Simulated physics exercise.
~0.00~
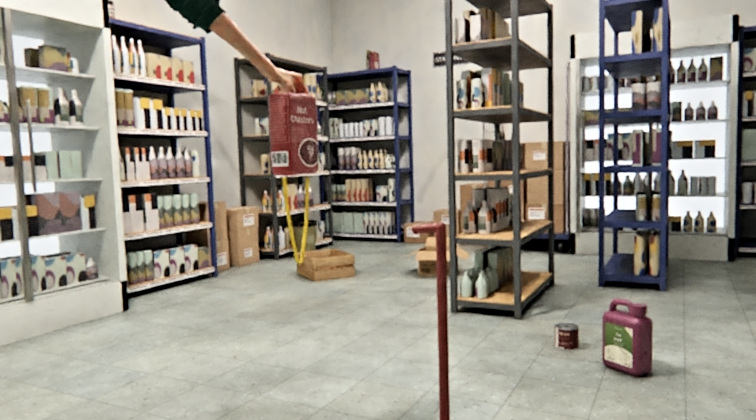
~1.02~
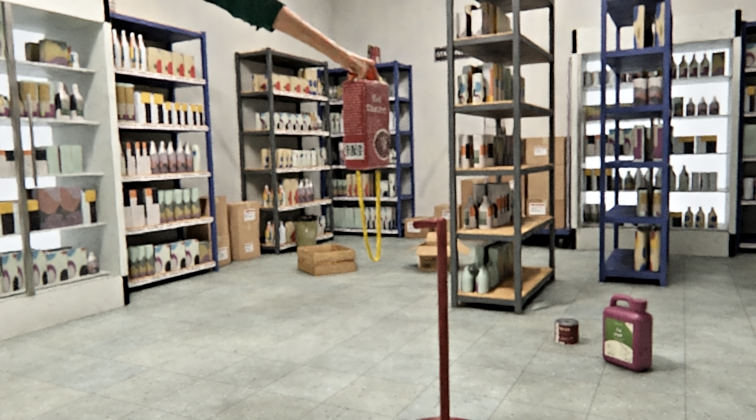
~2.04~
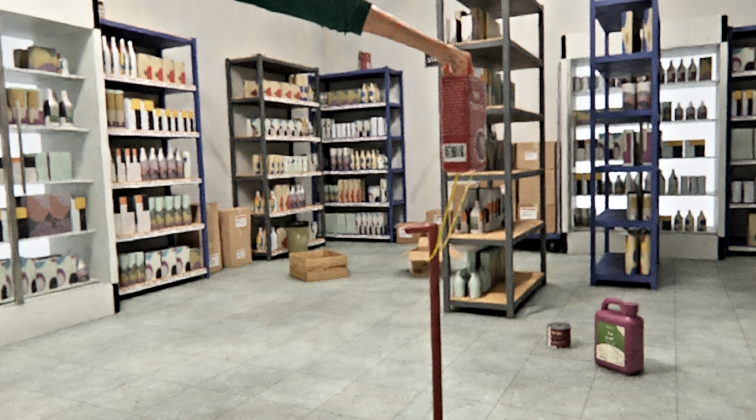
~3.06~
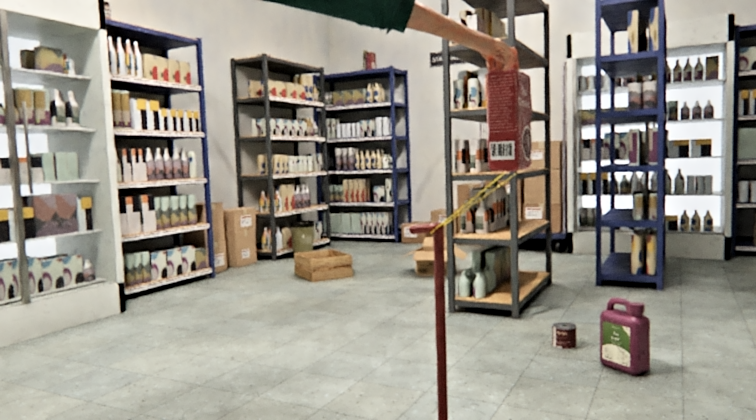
In a shop storeroom, a hand carrying a red sack rightward over a hooked post, its yellow loop catching and pulling tight.
